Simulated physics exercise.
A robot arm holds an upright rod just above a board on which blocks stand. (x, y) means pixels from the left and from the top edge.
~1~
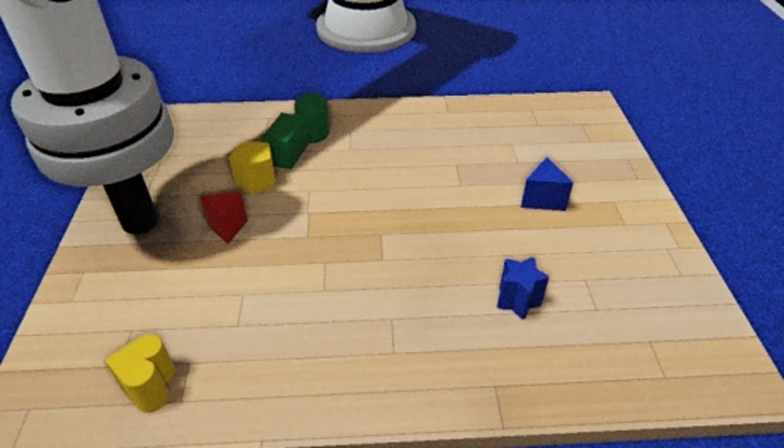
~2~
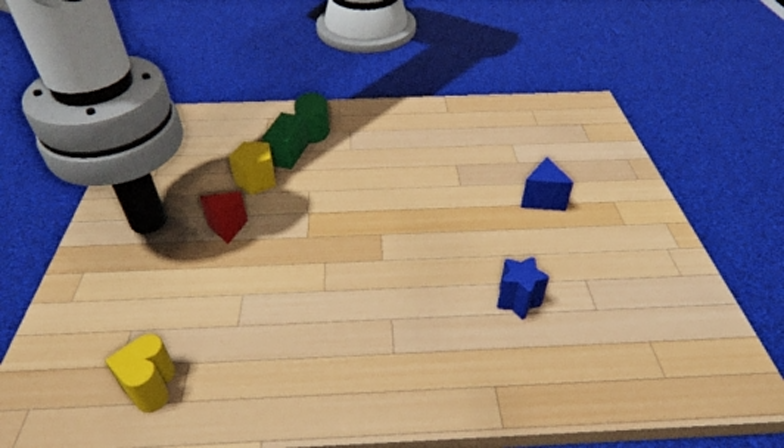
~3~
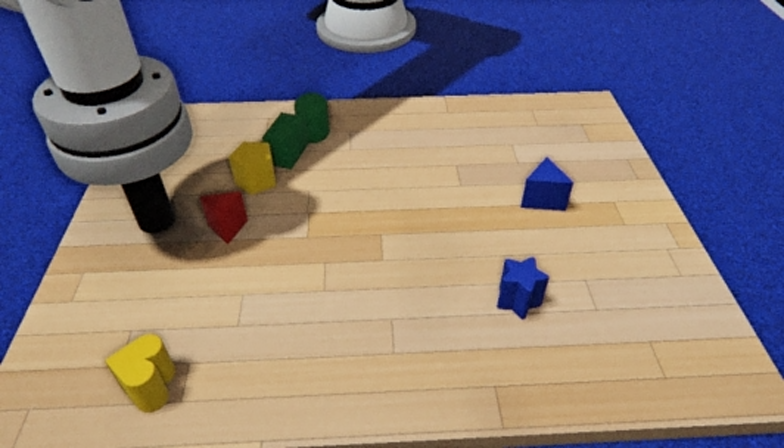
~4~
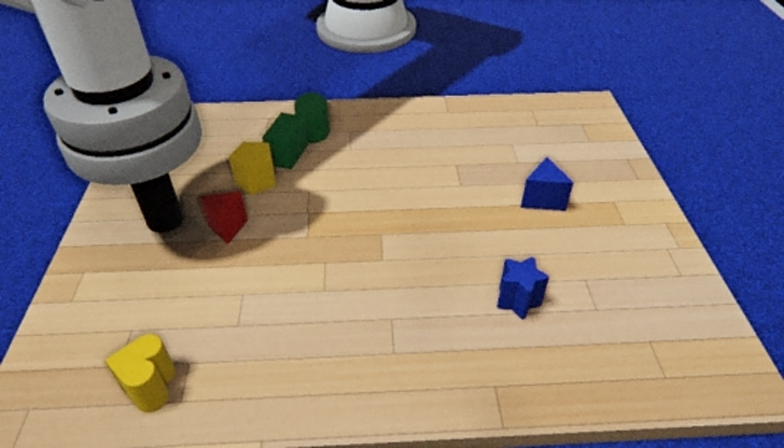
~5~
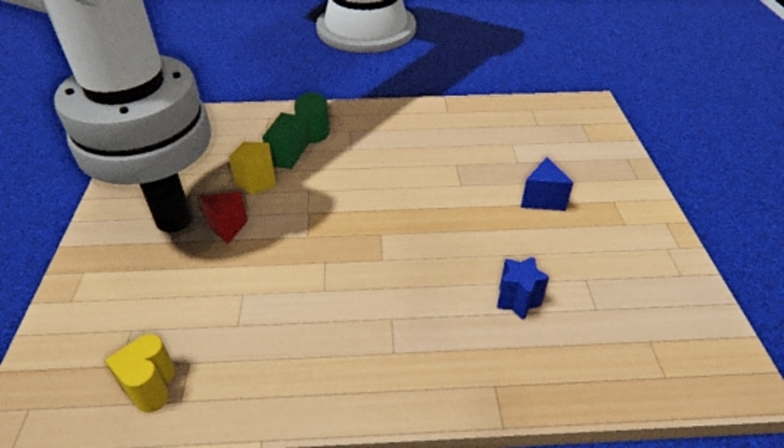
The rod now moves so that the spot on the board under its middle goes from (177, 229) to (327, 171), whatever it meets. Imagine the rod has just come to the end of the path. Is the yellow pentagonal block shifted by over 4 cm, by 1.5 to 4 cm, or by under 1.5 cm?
If I had to pick, the yellow pentagonal block travels from 1.5 to 4 cm here.
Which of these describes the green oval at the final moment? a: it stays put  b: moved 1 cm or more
It's b.
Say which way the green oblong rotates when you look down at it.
It is turned clockwise.
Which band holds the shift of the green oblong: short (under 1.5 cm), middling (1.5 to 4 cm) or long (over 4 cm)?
It slides somewhere between 1.5 and 4 cm.
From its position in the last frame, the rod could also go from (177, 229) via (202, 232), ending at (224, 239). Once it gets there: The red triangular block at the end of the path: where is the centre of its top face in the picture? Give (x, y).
Expect it around (245, 199).
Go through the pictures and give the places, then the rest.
In the first picture, rod tip at (140, 222); block tops, red triangular block at (220, 200); yellow pentagonal block at (251, 152); green oblong at (284, 126); green oval at (310, 103).
In the second picture, rod at (149, 222); blocks unchanged.
In the third picture, rod at (157, 222); blocks unchanged.
In the fourth picture, rod at (166, 221); blocks unchanged.
In the fifth picture, rod at (174, 221); red triangular block at (220, 200); yellow pentagonal block at (251, 152); green oblong at (284, 126); green oval at (310, 103).
On the path given first. One third of the way, rod at (229, 200); red triangular block at (235, 200), turned 65° clockwise.
Two thirds of the way, rod at (280, 180); red triangular block at (236, 200), turned 70° clockwise; yellow pentagonal block at (262, 141), turned 55° anticlockwise; green oblong at (286, 118), turned 25° clockwise; green oval at (314, 99).
At the end, rod at (327, 164); red triangular block at (236, 200), turned 70° clockwise; yellow pentagonal block at (261, 140), turned 60° anticlockwise; green oblong at (286, 117), turned 25° clockwise; green oval at (315, 99).
